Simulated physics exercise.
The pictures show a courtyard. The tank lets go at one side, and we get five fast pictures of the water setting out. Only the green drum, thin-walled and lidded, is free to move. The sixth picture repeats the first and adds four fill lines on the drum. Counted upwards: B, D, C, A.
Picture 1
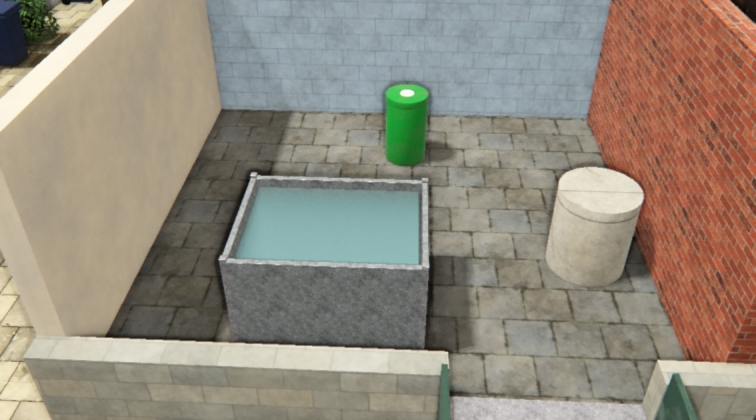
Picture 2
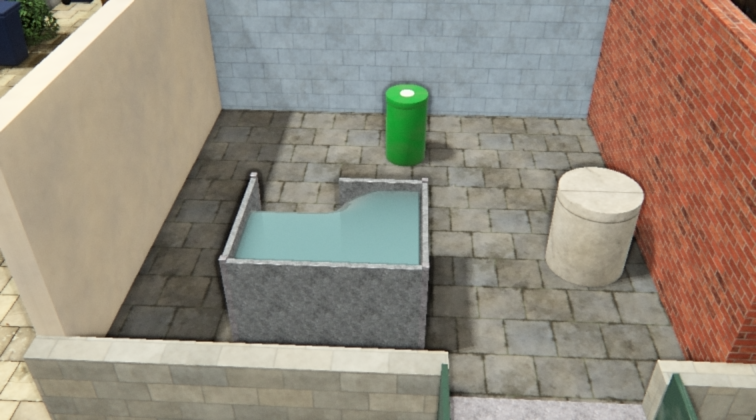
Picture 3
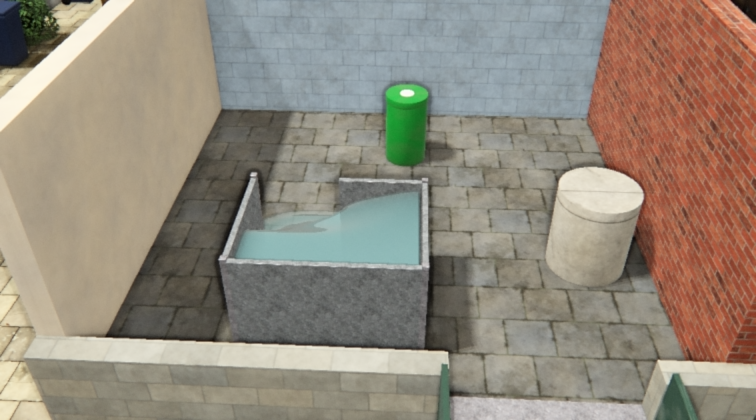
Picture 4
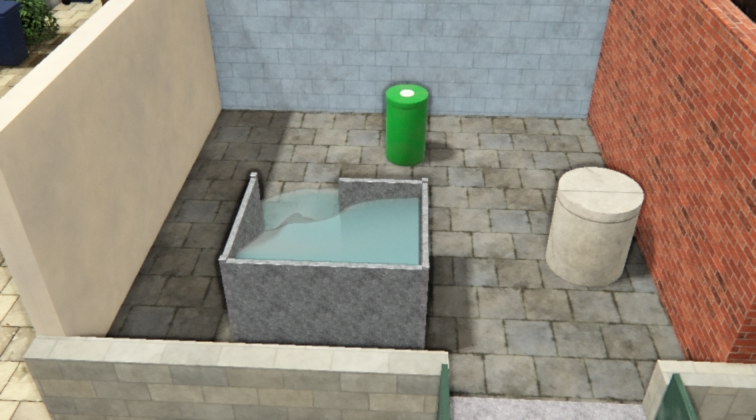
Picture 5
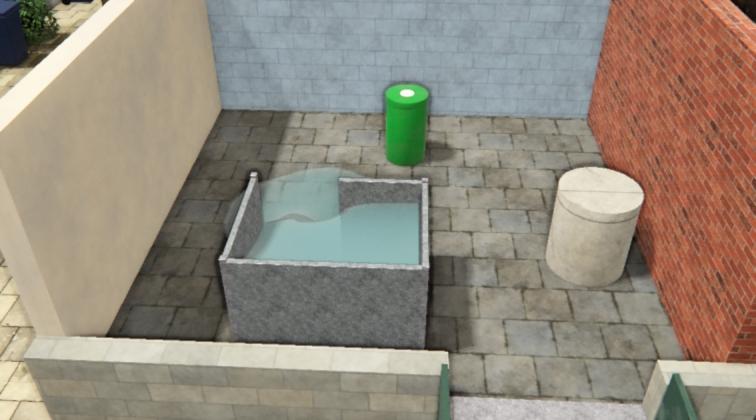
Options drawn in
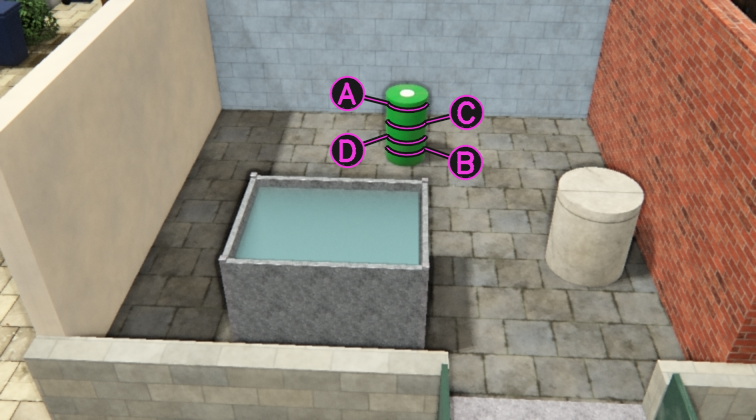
A section of the grey stone tank's back wall vanished, and water poured through the gap, spreading over the paving behind it, while the green drum near the blue wall stayed put.
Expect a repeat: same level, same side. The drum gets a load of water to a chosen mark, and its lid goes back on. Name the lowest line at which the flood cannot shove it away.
Choose D.
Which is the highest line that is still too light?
The answer is B.
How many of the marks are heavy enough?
Three of the four.
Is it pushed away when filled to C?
No.
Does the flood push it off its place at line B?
Yes.
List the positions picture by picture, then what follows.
In the first frame, lid of the green drum at (407, 94); tank full, its middle at (332, 225); open gate at (551, 360).
In the second frame, water covers 2 % of the ground, mostly out of sight from here.
In the third frame, water covers 4 % of the ground, mostly out of sight from here.
In the fourth frame, water covers 7 % of the ground, mostly out of sight from here.
In the fifth frame, lid of the green drum at (407, 94); water covers 11 % of the ground, mostly out of sight from here.
On the marked copy, A at (407, 110); B at (405, 154); C at (406, 128); D at (406, 143); from the bottom up B, D, C, A.
With A, it does not move.
With B, it is pushed about its own width away.
With C, it does not move.
With D, it does not move.
